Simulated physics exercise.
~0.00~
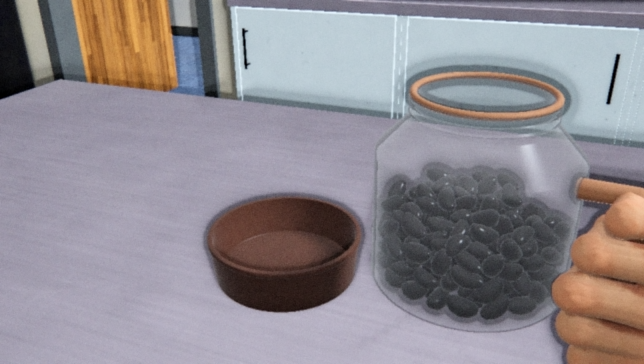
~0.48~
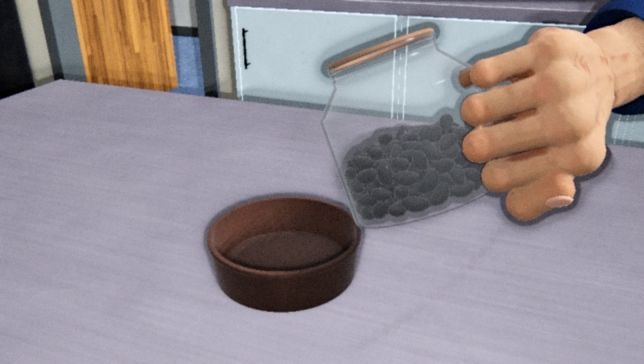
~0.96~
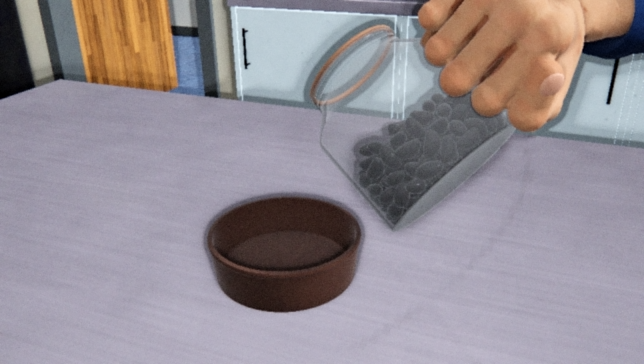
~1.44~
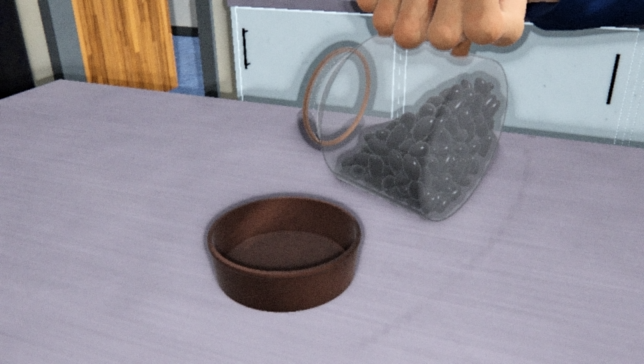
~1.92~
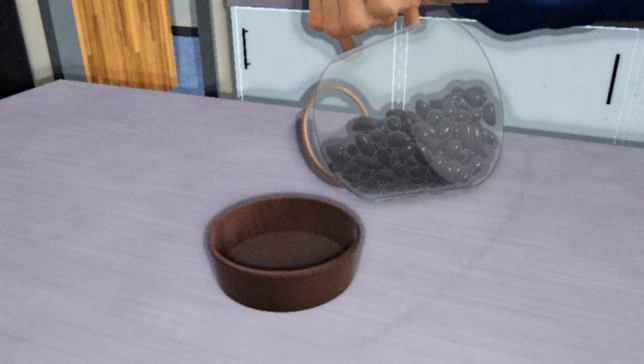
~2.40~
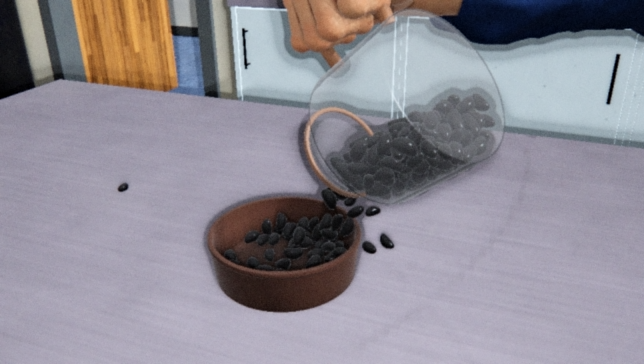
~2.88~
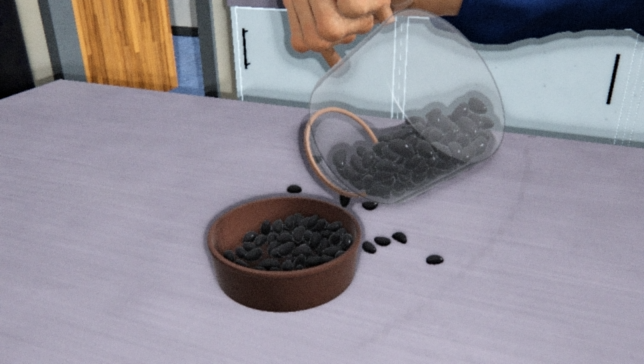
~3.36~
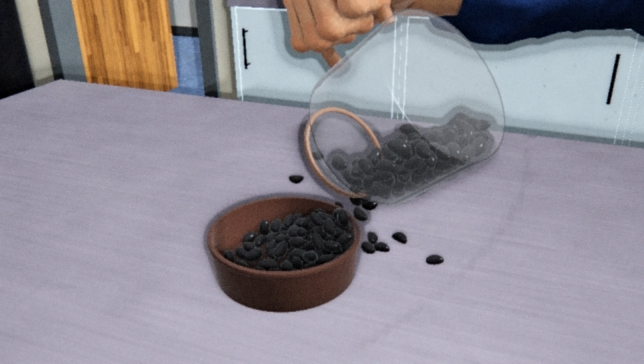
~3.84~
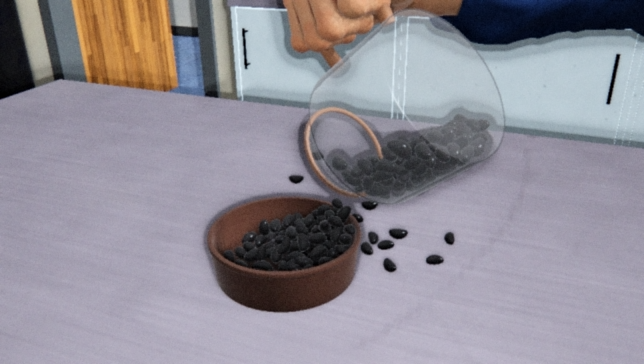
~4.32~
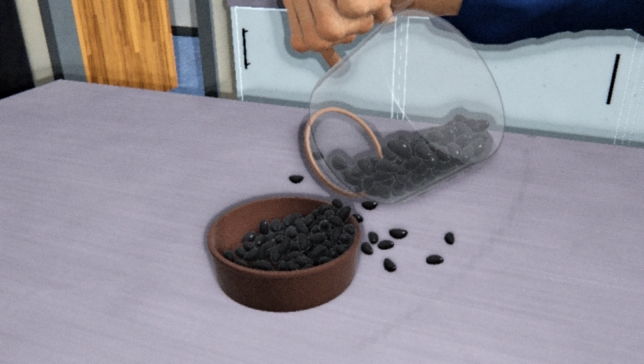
In the video, a hand lifts a glass jar of black beans from a table, moves it left and tips it over a brown dish; beans pour out, partly filling the dish, while a few scatter on the table and many remain in the jar.
